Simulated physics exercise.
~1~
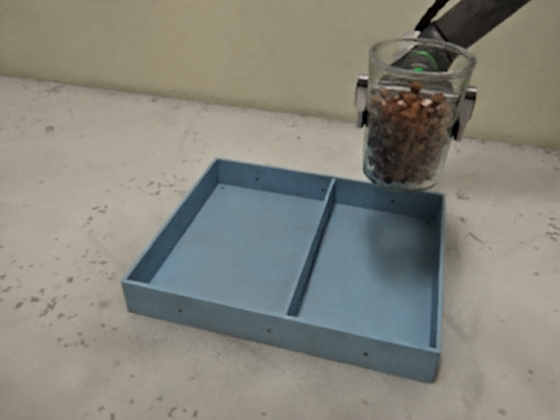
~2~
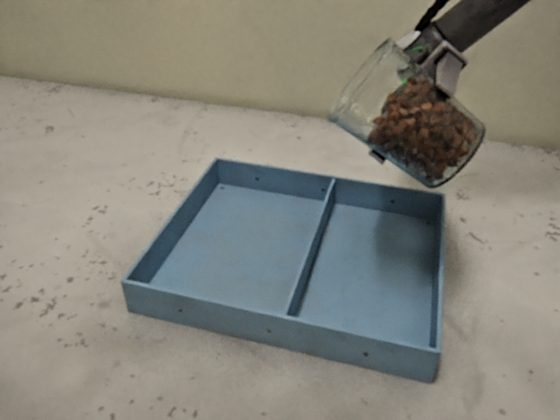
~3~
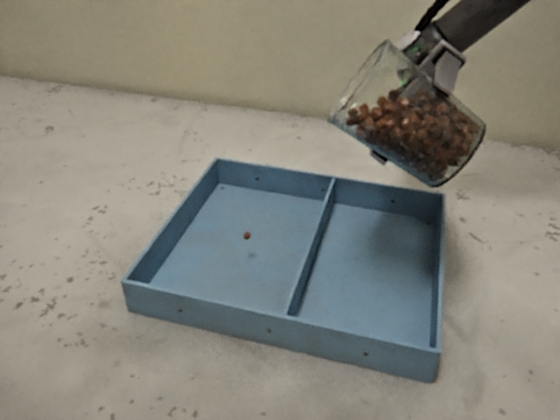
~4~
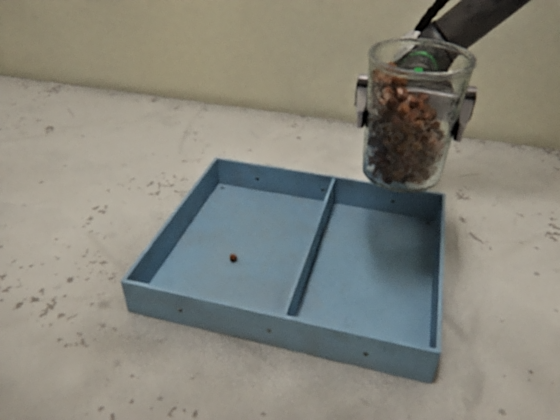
The clip opens with a robotic gripper holding an upright, clear tumbler of brown pellets above the right side of a shallow blue tray, which a wall splits into two compartments. The gripper tips the tumbler over to the left, and the pellets lean with it but stay inside. While it remains tilted, the pellets spread toward the mouth and a single one lands in the tray's left compartment. The gripper then turns the tumbler upright again, still nearly full. The lone pellet ends a little nearer the viewer, and the right compartment stays empty.
